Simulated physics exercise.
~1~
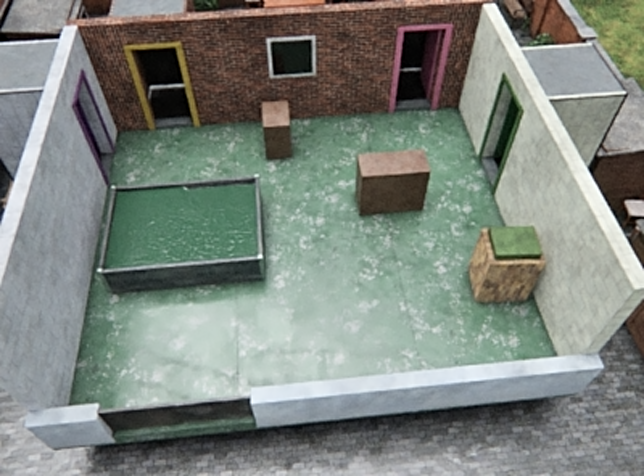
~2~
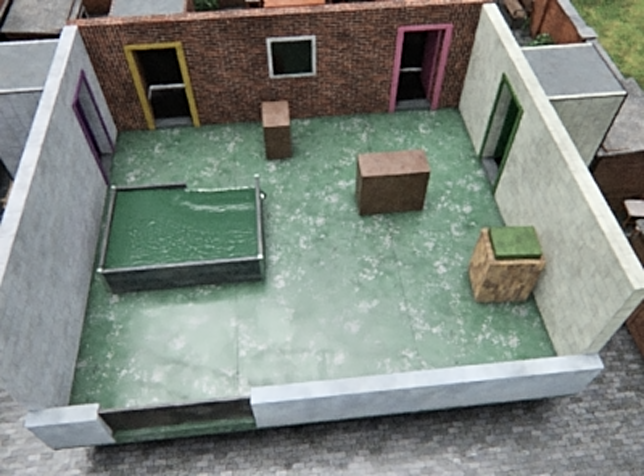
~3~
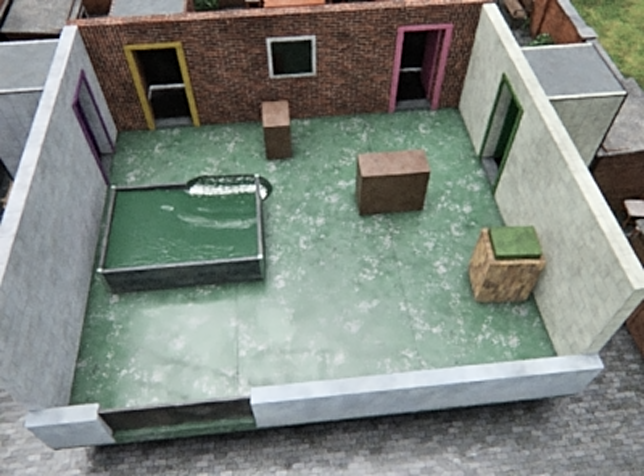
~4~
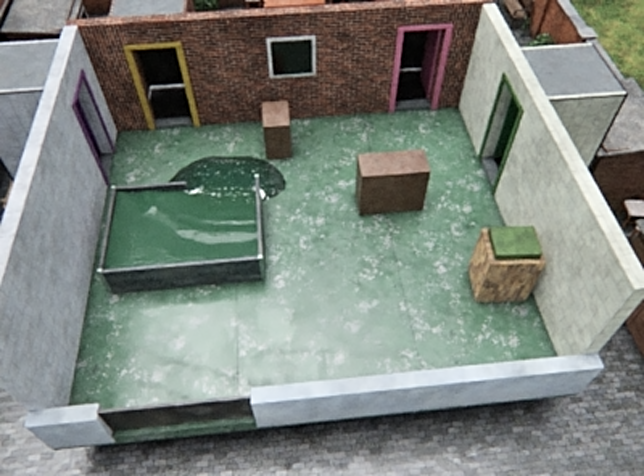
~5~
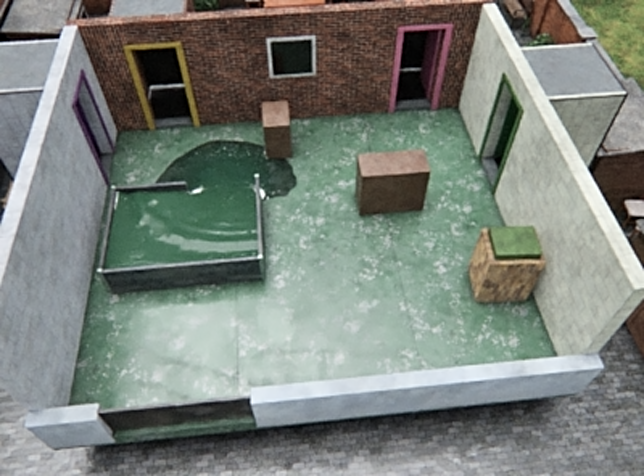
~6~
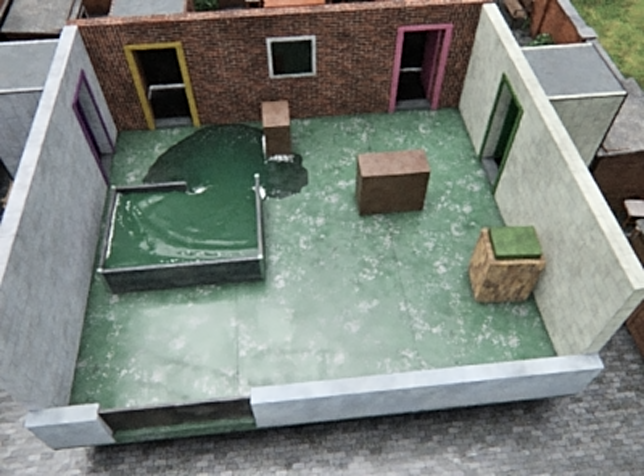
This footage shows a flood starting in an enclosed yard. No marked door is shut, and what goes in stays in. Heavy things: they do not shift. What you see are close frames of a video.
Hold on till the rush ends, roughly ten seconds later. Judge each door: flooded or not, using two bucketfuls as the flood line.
The purple door is flooded. The pink door is not flooded. The green door is not flooded. The yellow door is flooded.
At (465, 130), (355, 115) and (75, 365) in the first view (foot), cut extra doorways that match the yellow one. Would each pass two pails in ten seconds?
Taking the new doors in the order given: The first tops it, the second comes up short, the third comes up short.
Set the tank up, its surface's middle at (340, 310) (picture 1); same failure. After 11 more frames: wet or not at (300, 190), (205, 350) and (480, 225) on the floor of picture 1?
In the order asked: Reached by the flood, not reached, reached by the flood.
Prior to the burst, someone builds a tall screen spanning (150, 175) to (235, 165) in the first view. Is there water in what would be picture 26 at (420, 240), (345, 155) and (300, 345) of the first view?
Log, spots one to three: Spared; swamped; spared.
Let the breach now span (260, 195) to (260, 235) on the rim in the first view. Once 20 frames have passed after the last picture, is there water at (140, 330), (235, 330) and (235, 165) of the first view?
Log: Point 1 unreached; point 2 unreached; point 3 unreached.
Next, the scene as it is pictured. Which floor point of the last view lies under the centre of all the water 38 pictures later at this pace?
I'd say near (255, 194).
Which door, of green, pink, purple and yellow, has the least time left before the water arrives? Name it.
My pick for first is the yellow one.
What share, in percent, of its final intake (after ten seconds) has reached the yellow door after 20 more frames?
It comes to around 55 percent of the ten-second total.
A moment on, water covers 15 % of the floor; the purple door not reached, the pink door not reached, the green door not reached, the yellow door under two buckets in.
Next, water covers 25 % of the floor; the purple door wet at the sill, nothing in, the pink door not reached, the green door not reached, the yellow door over two buckets in.
Then, water covers 40 % of the floor; the purple door over two buckets in, the pink door wet at the sill, nothing in, the green door wet at the sill, nothing in, the yellow door far over two buckets in.
Later, water covers 55 % of the floor; the purple door far over two buckets in, the pink door wet at the sill, nothing in, the green door under two buckets in, the yellow door far over two buckets in.
In the end, water covers 85 % of the floor; the purple door far over two buckets in, the pink door wet at the sill, nothing in, the green door under two buckets in, the yellow door far over two buckets in.
